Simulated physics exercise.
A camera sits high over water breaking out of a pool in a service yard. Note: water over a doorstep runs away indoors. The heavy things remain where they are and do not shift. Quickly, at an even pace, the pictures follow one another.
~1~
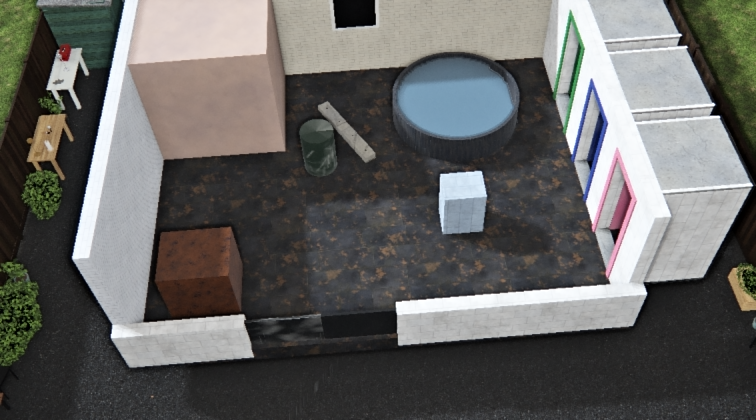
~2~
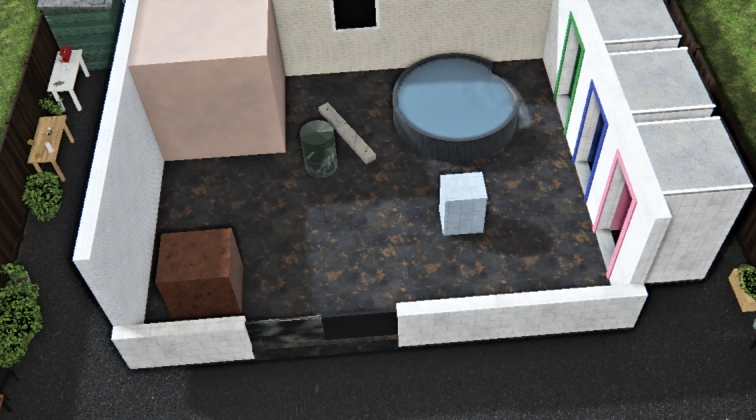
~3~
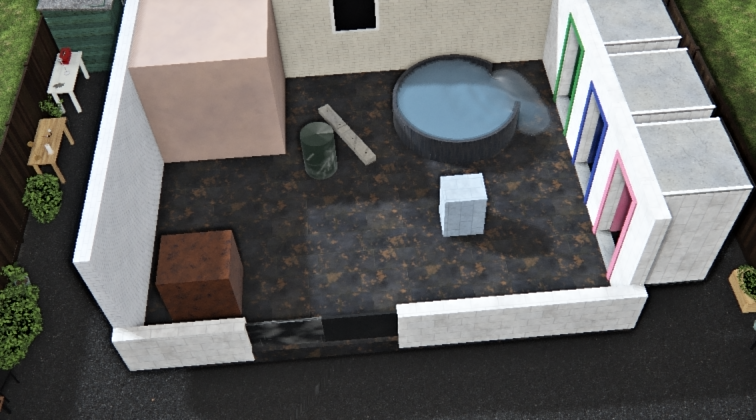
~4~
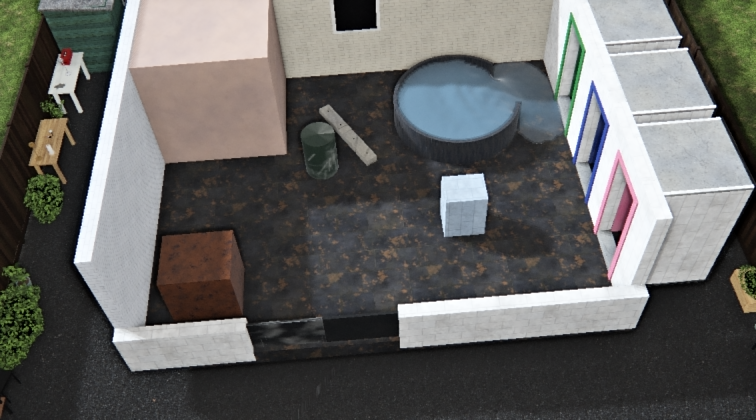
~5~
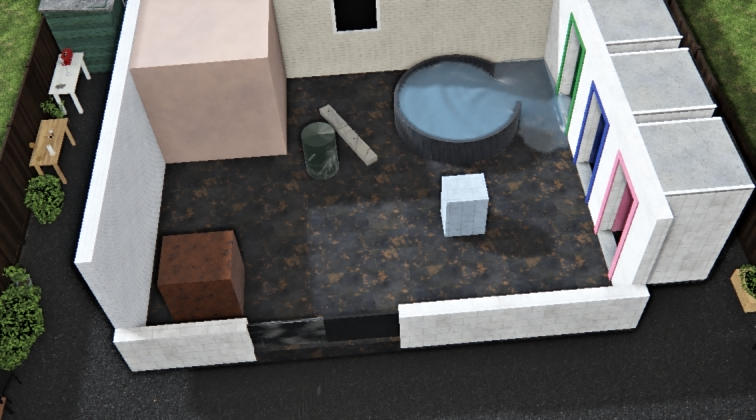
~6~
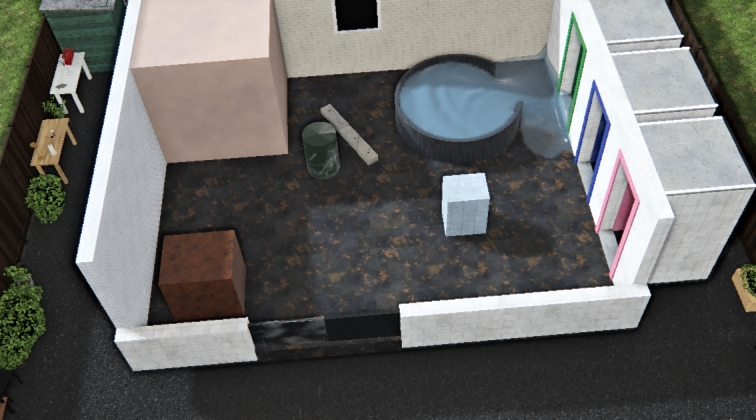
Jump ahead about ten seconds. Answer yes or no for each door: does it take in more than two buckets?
Blue door: No; pink door: No; green door: Yes.
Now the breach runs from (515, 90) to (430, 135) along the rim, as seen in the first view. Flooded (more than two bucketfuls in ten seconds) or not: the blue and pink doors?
In short: Blue exceeds the limit, pink exceeds the limit.
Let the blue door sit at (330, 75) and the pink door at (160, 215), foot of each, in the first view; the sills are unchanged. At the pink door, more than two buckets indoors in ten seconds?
Log - pink door: Short of the mark.
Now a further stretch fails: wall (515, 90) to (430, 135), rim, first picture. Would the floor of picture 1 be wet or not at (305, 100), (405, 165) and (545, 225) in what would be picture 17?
So that's left bare for the first, left bare for the second and waterlogged for the third.
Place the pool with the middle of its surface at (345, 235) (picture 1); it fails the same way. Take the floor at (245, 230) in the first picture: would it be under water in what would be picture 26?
At that place: Dry.
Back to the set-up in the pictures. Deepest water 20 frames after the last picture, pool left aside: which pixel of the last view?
Near (483, 63).
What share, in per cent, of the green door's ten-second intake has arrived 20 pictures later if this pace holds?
Share at that point: Roughly 90 %.
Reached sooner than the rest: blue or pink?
Going by the pictures, it would be the blue-painted one.
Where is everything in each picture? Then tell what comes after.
The first picture shows the round pool at (455, 96) is whole and still.
In the second picture, the front is at (519, 127), out from the gap at (509, 95).
In the third picture, water pours out at (508, 98) and has run to (540, 129).
In the fourth picture, water pours out at (509, 98) and has run to (563, 127).
In the fifth picture, the front is at (543, 59), out from the gap at (509, 98).
In the sixth picture, water pours out at (511, 97) and has run to (572, 150).
A moment on, water covers 10 % of the floor; the blue door wet at the sill, nothing in, the pink door not reached, the green door over two buckets in.
Next, water covers 15 % of the floor; the blue door wet at the sill, nothing in, the pink door wet at the sill, nothing in, the green door far over two buckets in.
Then, water covers 40 % of the floor; the blue door wet at the sill, nothing in, the pink door wet at the sill, nothing in, the green door far over two buckets in.
Later, water covers 55 % of the floor; the blue door wet at the sill, nothing in, the pink door wet at the sill, nothing in, the green door far over two buckets in.
In the end, water covers 80 % of the floor; the blue door wet at the sill, nothing in, the pink door wet at the sill, nothing in, the green door far over two buckets in.
